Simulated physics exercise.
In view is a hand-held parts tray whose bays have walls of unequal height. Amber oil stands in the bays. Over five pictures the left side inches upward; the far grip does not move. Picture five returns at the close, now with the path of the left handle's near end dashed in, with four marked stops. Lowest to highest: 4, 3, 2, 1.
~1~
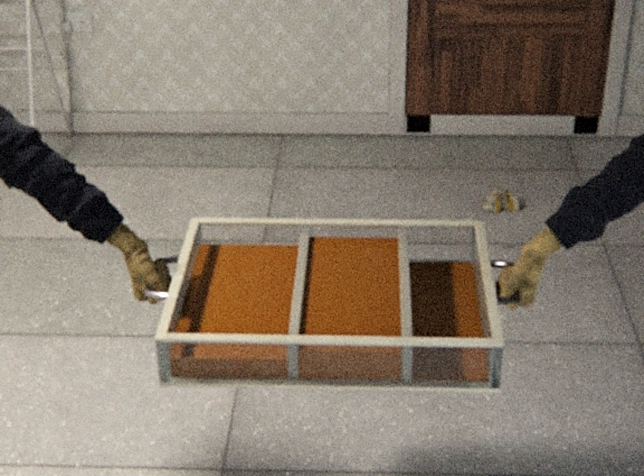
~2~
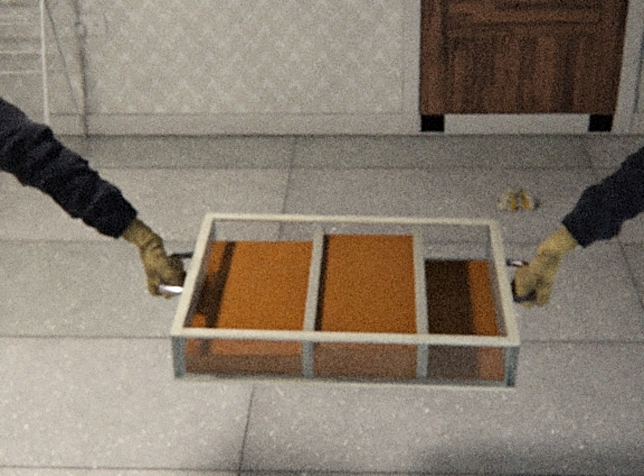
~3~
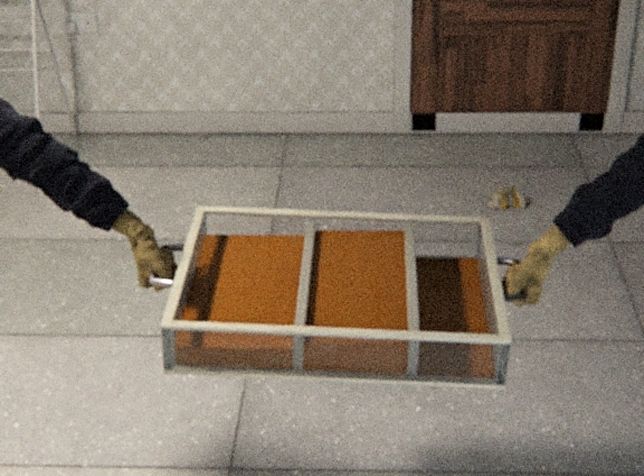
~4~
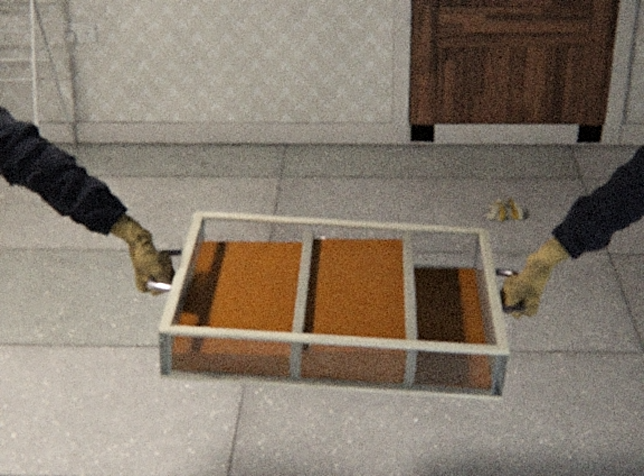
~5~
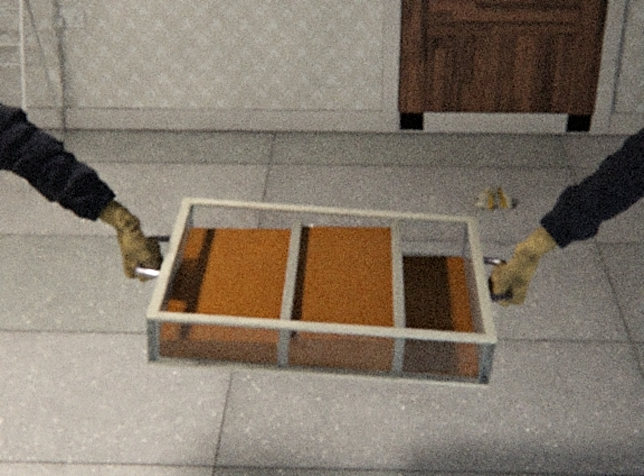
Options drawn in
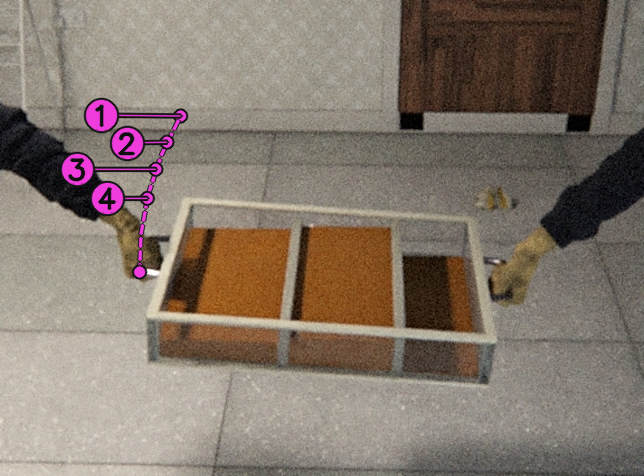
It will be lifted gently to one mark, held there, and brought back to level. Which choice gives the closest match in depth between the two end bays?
Go for 3.
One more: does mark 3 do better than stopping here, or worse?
Better.
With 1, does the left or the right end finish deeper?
The right one.
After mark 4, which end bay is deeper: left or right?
The left one.
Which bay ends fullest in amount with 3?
The middle bay.
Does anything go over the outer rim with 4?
No.
On the marked copy, 1 at (180, 116); 2 at (166, 142); 3 at (155, 169); 4 at (147, 198).
With 1, the right end bay stands much deeper than the other; about 13 % goes over the rim.
With 2, the right end bay stands much deeper than the other; nothing spills.
With 3, the two end bays stand about equally deep; nothing spills.
With 4, the left end bay stands much deeper than the other; nothing spills.
